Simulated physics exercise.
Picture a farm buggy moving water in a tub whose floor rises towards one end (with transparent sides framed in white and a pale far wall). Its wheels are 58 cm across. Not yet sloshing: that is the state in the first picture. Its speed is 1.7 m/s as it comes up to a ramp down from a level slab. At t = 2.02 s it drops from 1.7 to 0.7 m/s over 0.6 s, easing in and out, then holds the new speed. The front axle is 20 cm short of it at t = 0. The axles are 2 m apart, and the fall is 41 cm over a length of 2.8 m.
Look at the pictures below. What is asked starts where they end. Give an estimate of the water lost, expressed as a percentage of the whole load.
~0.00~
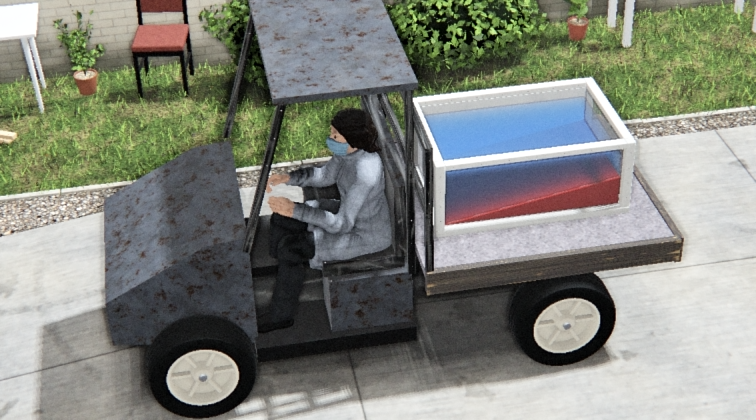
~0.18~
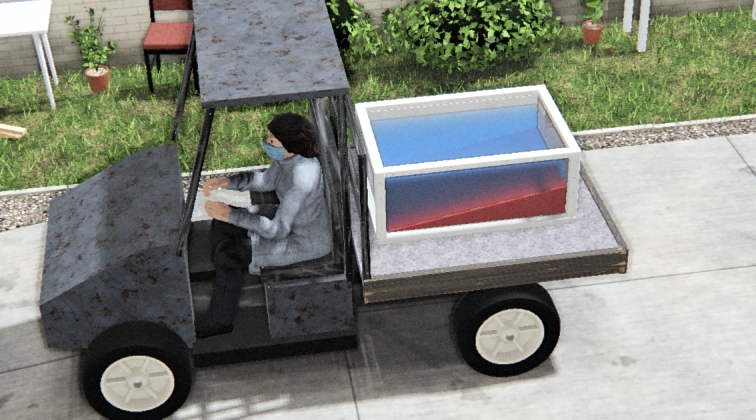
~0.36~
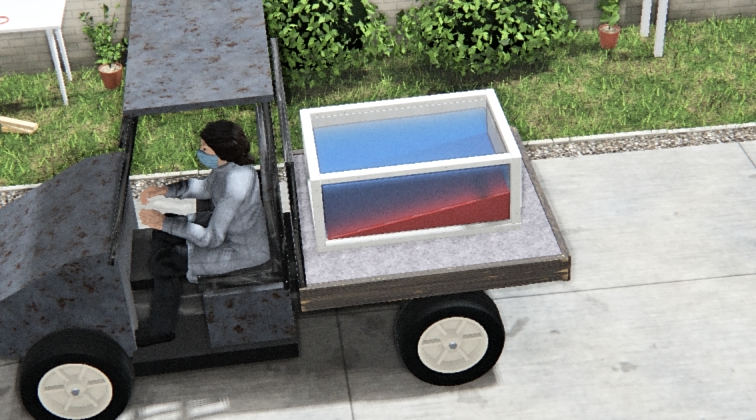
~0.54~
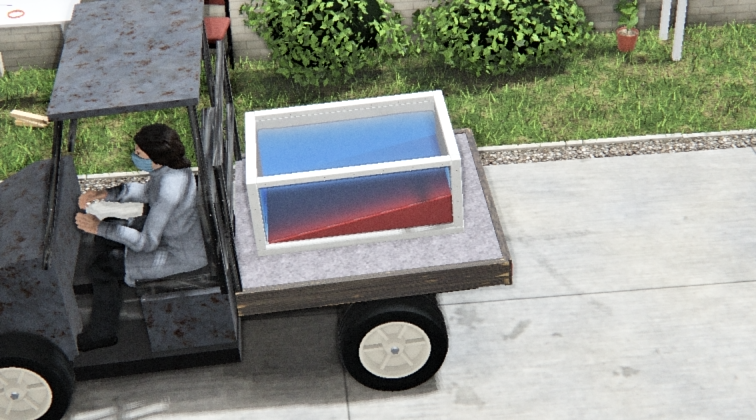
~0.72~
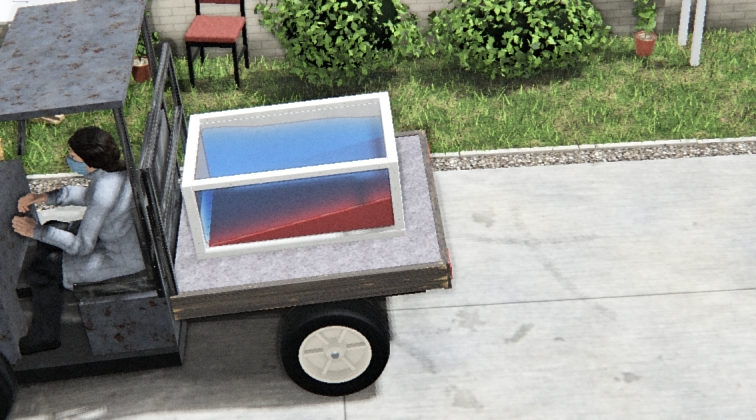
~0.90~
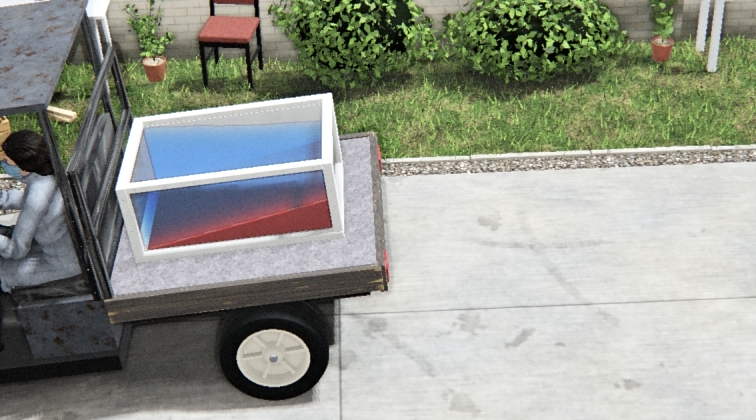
Roughly 6 per cent of the load is lost.
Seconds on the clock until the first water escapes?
That comes at some 1.9 s.
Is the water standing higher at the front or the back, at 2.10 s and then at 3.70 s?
Tilt: Towards the fore end, then towards the aft end.
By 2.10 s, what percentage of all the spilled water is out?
Close to 10 in a hundred.
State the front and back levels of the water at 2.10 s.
The front stands at 38 cm and the back at 28 cm.
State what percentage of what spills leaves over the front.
Roughly 90 in a hundred.
After 2.10 s it stands 29 cm high behind and 38 cm in front; 1 per cent has gone over the front.
After 3.70 s it stands 34 cm high behind and 28 cm in front; 6 per cent has gone over the front.
After 5.50 s it stands 27 cm high behind and 36 cm in front; 6 per cent has gone over the front.
After 7.99 s 6 per cent has gone over the front, 10 of 166 litres.
